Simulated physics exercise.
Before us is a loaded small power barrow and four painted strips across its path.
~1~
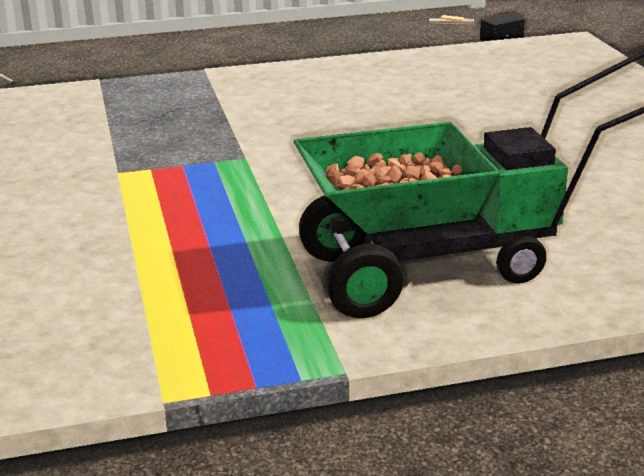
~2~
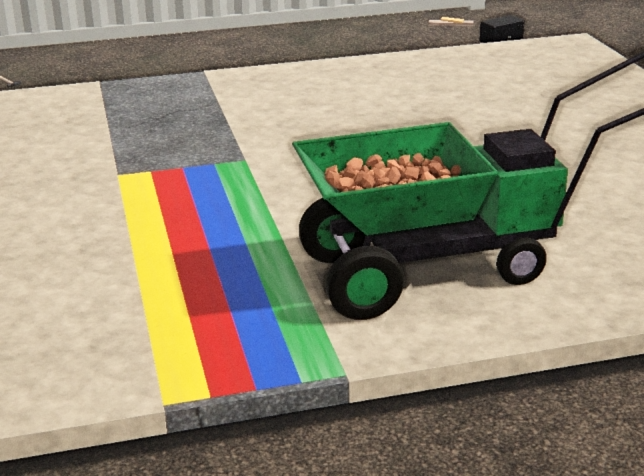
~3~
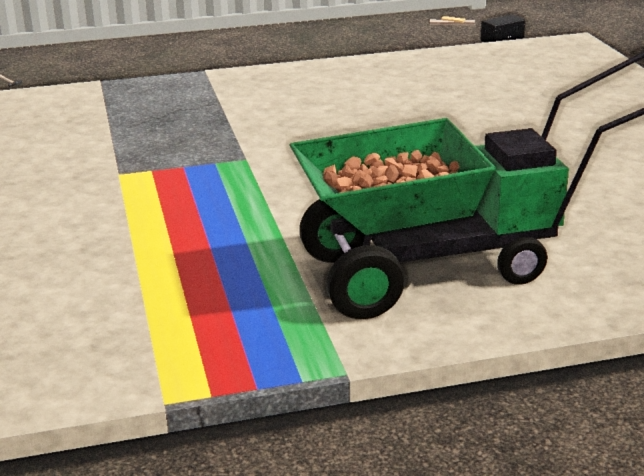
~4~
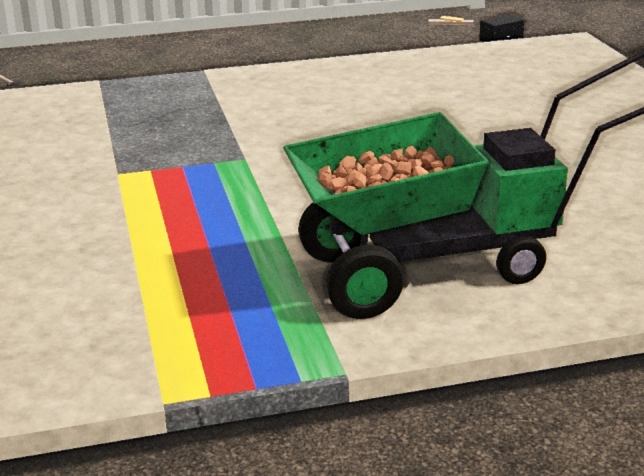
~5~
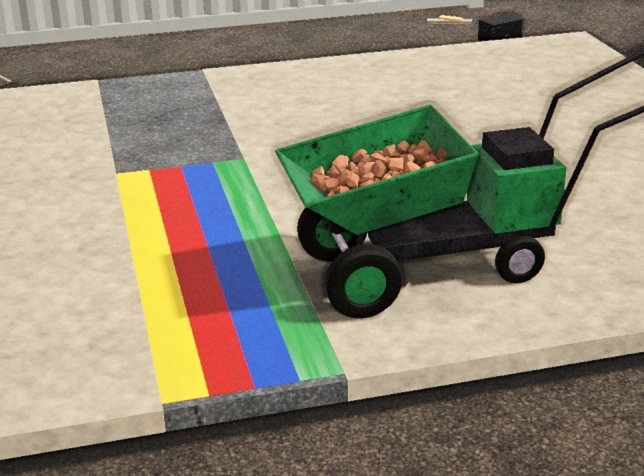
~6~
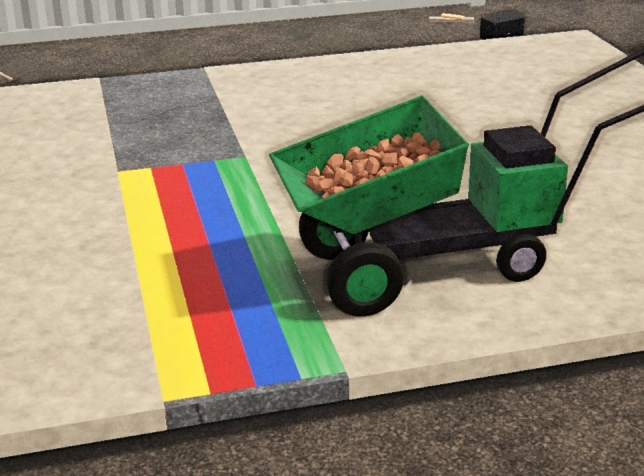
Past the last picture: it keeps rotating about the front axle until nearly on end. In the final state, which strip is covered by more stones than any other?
The red strip is.
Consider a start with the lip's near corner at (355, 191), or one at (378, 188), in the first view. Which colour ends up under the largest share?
Spot 1 - that blue strip; spot 2 - that blue strip.
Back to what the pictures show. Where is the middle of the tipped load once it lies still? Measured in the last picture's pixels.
(202, 300).
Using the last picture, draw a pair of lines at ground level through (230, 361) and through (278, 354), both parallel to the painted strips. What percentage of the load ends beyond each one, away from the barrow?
Estimate, first then second: 50 %, 80 %.
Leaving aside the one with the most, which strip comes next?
Second: The yellow strip.
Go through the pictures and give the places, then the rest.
Lip of the skip (327, 195), level; top of the load (396, 175), lumps of rubble; green strip (311, 347); blue strip (268, 353); red strip (224, 360); yellow strip (179, 367), in the first picture.
Lip of the skip (325, 197), level; top of the load (395, 176), in the second picture.
Lip of the skip (322, 198), tipped barely; top of the load (393, 174), in the third picture.
Lip of the skip (315, 201), tipped a little; top of the load (404, 168), in the fourth picture.
Lip of the skip (307, 206), tipped a little; top of the load (411, 171), in the fifth picture.
Lip of the skip (300, 210), tipped clearly; top of the load (424, 152); green strip (311, 345); blue strip (268, 352); red strip (224, 358); yellow strip (179, 365), in the sixth picture.
Just after the last frame, skip tipped steeply; every one in the skip.
A moment on, skip tipped right over; the larger part in the skip; about a tenth over the blue strip; about a tenth over the red strip.
Further on, skip tipped right over; roughly a quarter in the skip; about a tenth over the blue strip; roughly a third over the red strip; roughly a quarter over the yellow strip; about a tenth off the paint.
When it is over, skip tipped right over; roughly a quarter in the skip; not one over the green strip; about a tenth over the blue strip; roughly a third over the red strip; roughly a quarter over the yellow strip; about a tenth off the paint.
